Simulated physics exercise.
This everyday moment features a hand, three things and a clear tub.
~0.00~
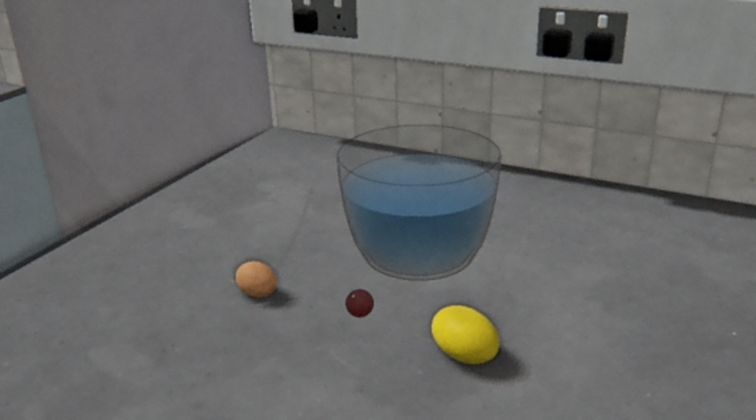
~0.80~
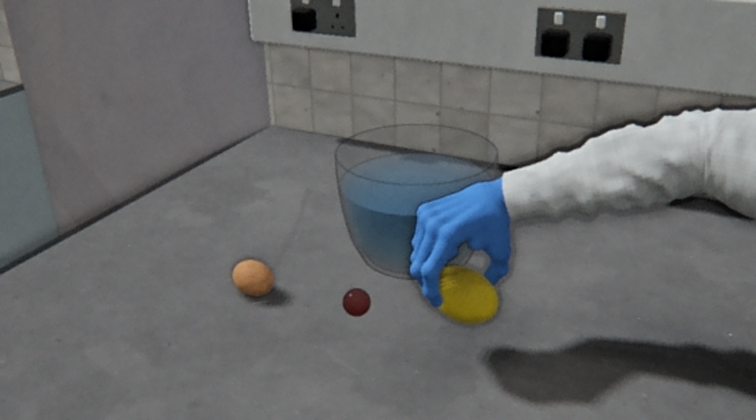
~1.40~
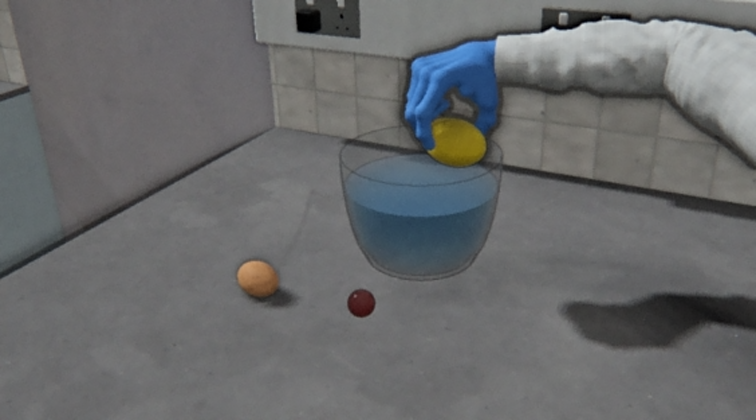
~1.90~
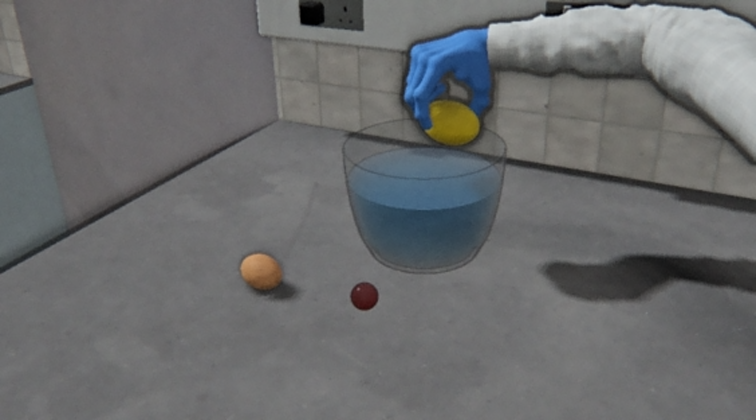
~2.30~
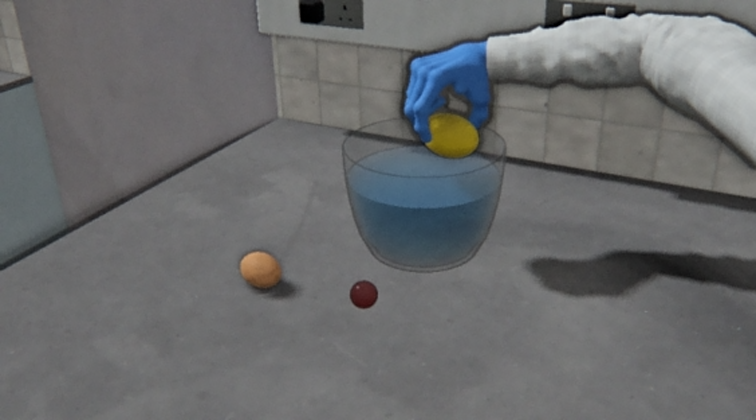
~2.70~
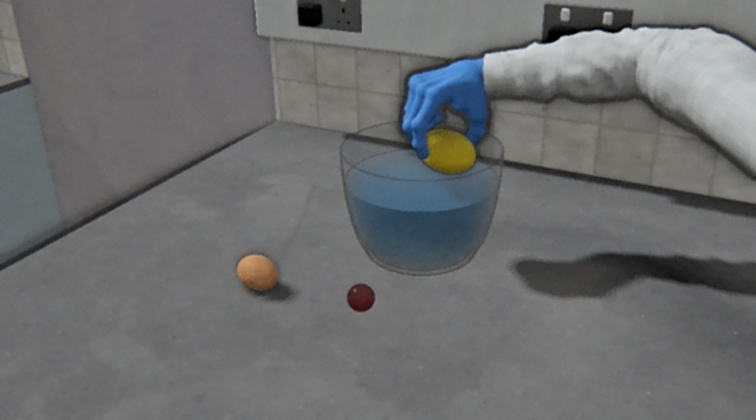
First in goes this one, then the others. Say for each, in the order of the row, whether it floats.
Well, from the left it falls to the base, then falls to the base, then remains up.
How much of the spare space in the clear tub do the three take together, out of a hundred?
By my reckoning, 16 percent.
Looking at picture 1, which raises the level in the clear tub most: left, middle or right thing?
I say the rightmost item.
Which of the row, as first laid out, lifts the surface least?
It is the centre piece.
After 4.0 s, the lemon stays afloat.
After 8.0 s, the glass marble drops to the bottom.
After 12.0 s, the egg drops to the bottom; afloat, lemon.
